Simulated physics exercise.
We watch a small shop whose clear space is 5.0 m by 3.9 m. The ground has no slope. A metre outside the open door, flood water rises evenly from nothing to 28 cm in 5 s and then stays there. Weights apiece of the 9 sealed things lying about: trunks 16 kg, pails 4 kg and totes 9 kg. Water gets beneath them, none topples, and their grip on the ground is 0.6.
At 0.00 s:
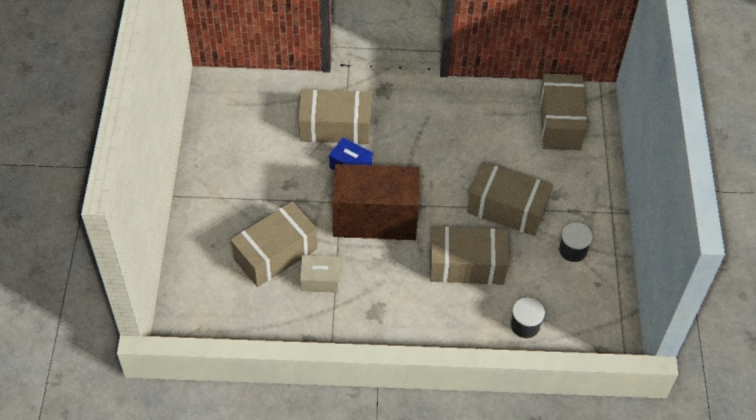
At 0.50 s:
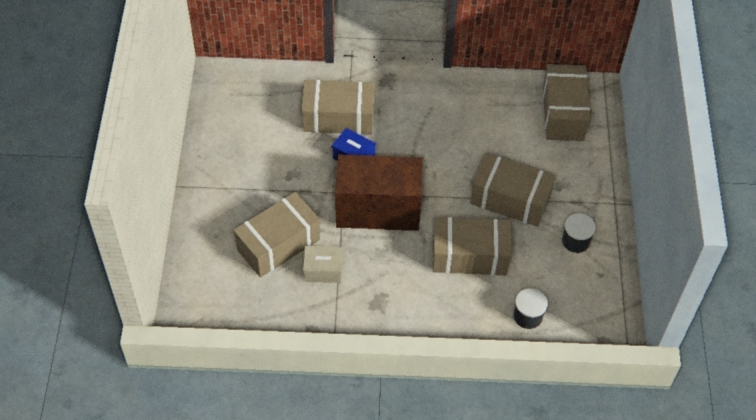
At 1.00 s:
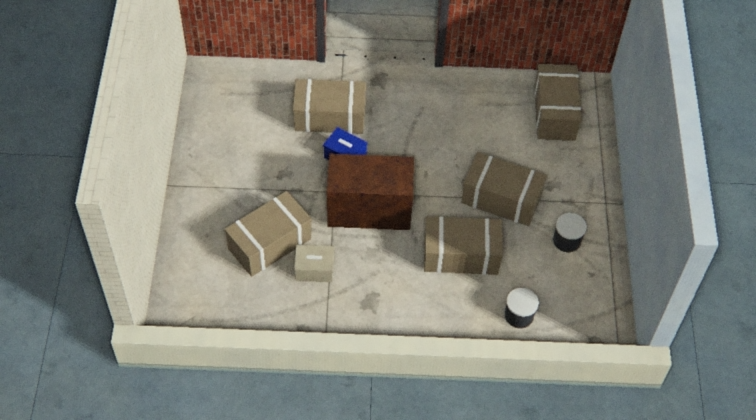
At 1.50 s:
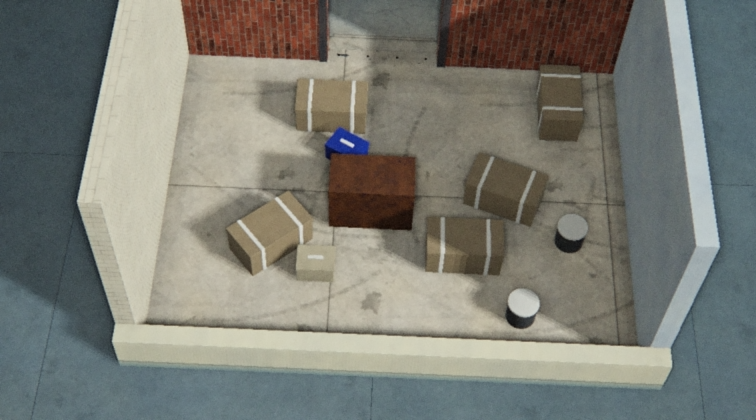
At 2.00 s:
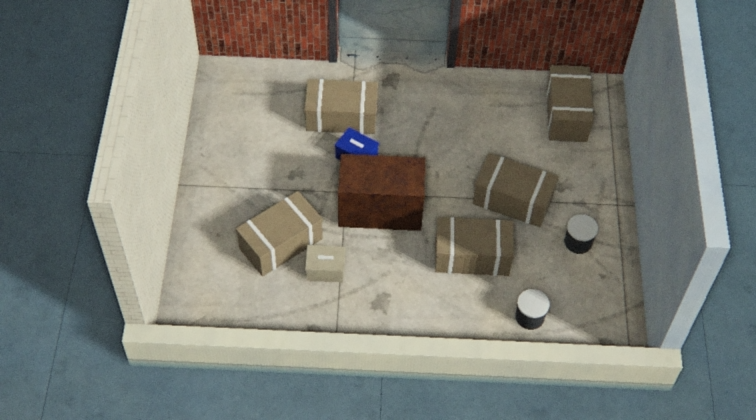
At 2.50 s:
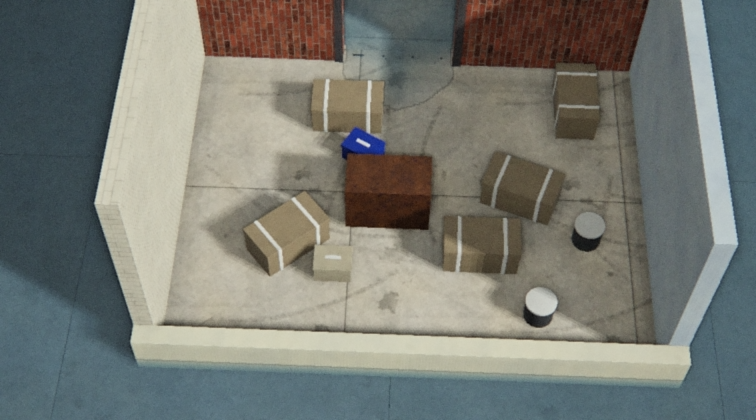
The clip shows a roofless brick-backed room holding strapped boxes, a blue tote and two pails as bluish water covers the ground outside, then spreads just inside the open doorway; the objects stay put while the view shifts slightly.
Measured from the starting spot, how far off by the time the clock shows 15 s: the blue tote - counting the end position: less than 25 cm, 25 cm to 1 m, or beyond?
Blue tote gets carried off.
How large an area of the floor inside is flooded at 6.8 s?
Some 16 m2.
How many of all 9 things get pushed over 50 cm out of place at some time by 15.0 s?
I count 9.
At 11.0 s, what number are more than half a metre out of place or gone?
6 of them.
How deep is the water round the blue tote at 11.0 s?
About 13 cm.
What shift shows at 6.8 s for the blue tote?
Roughly 200 cm by then.
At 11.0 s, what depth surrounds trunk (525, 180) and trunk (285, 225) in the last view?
Roughly 14 and 9 cm.
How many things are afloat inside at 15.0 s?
9 of them.
After 3.5 s the blue tote is near (363, 144), 0.0 m from its start, aground; 0 afloat.
After 6.8 s the blue tote is near (215, 231), 1.9 m from its start, aground; 3 afloat.
After 11.0 s the blue tote is near (388, 263), 1.6 m from its start, afloat; 8 afloat.
After 15.0 s the blue tote is near (234, 257), 2.0 m from its start, afloat; 9 afloat.
